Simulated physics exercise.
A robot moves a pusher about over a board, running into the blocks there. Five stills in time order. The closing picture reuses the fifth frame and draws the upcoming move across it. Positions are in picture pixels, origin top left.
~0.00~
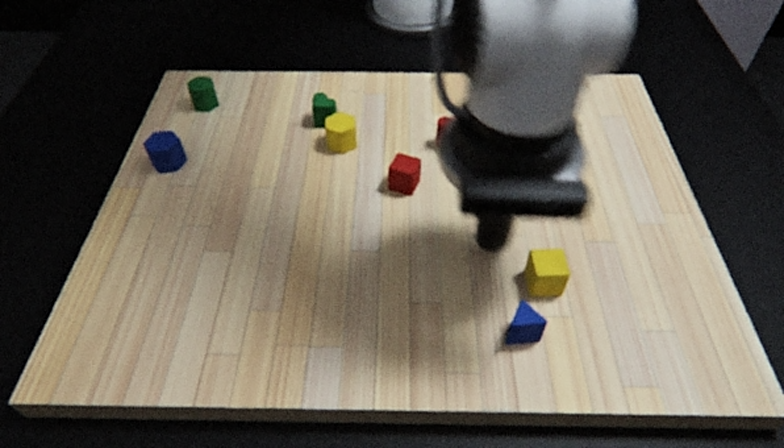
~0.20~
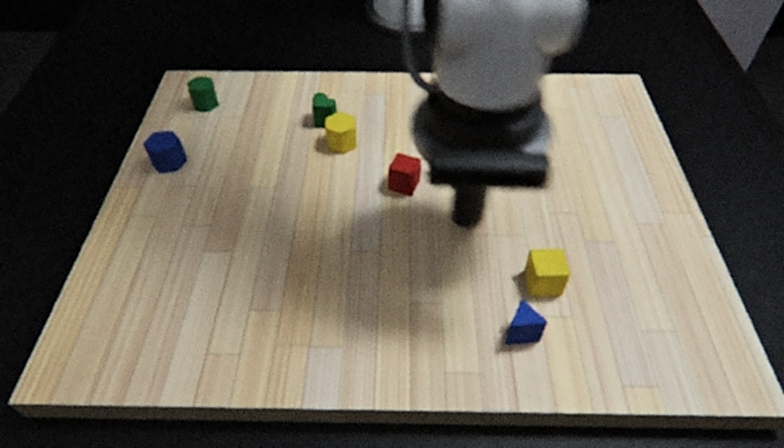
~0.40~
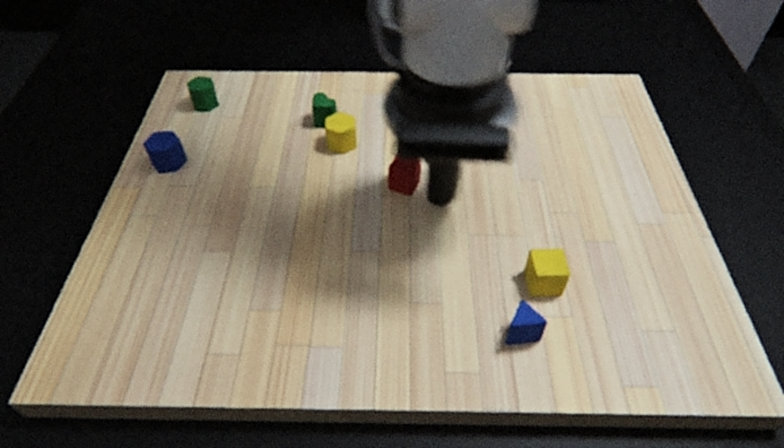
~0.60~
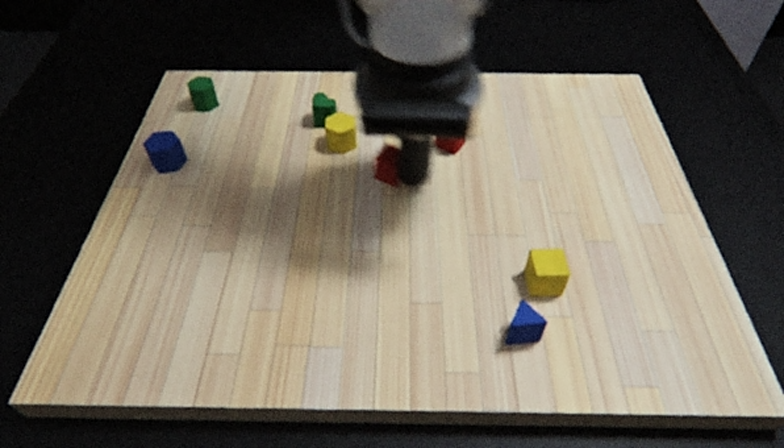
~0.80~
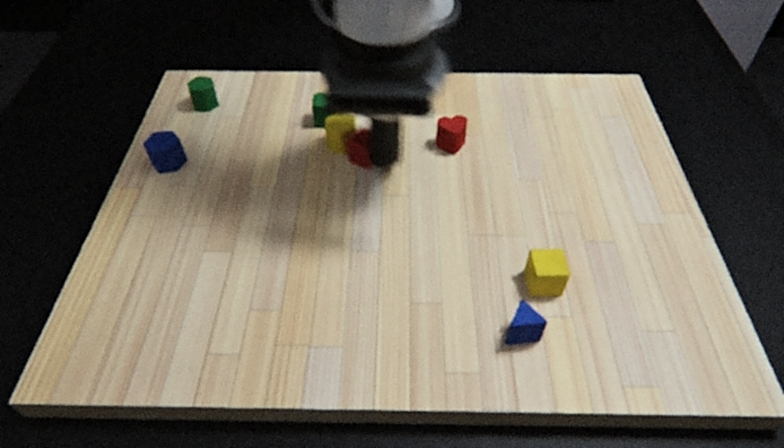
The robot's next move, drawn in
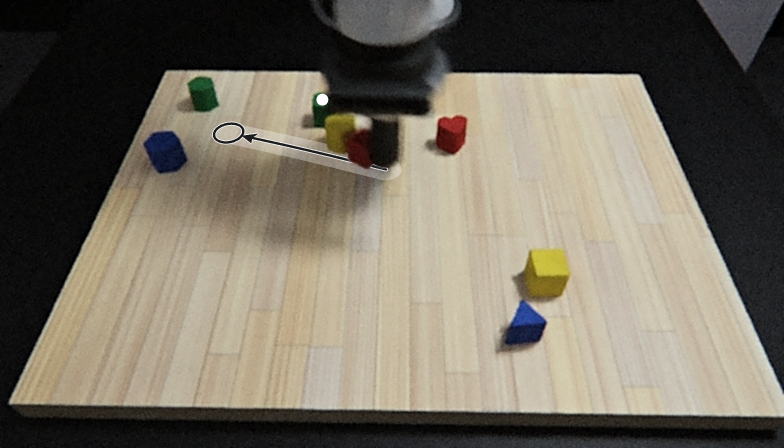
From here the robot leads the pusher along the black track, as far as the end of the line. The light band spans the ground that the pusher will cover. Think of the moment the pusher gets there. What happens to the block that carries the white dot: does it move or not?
If the pusher follows that path, the block that carries the white dot ends up shifted.
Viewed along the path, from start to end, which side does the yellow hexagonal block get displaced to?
The right.
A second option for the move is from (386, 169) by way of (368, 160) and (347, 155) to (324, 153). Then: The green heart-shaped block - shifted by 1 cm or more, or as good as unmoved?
It gets displaced.
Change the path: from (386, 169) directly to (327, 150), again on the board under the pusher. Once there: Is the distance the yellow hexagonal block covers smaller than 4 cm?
No - that is not the case.
Path on the board, straight from (386, 169) to (229, 133); the dot is on the green heart-shaped block.
The first path, step by step. One third of the way, pusher at (330, 145); green heart-shaped block at (315, 86); yellow hexagonal block at (313, 101), turned 25° clockwise; red four-sided block at (316, 118), turned 45° clockwise.
Two thirds of the way, pusher at (277, 133); green heart-shaped block at (316, 78), turned 25° clockwise; yellow hexagonal block at (300, 90), turned 70° clockwise; red four-sided block at (279, 102), turned 100° clockwise.
At the end, pusher at (226, 122); green hexagonal block in place; green heart-shaped block at (316, 78), turned 25° clockwise; yellow hexagonal block at (300, 90), turned 70° clockwise; red four-sided block at (274, 100), turned 130° clockwise.
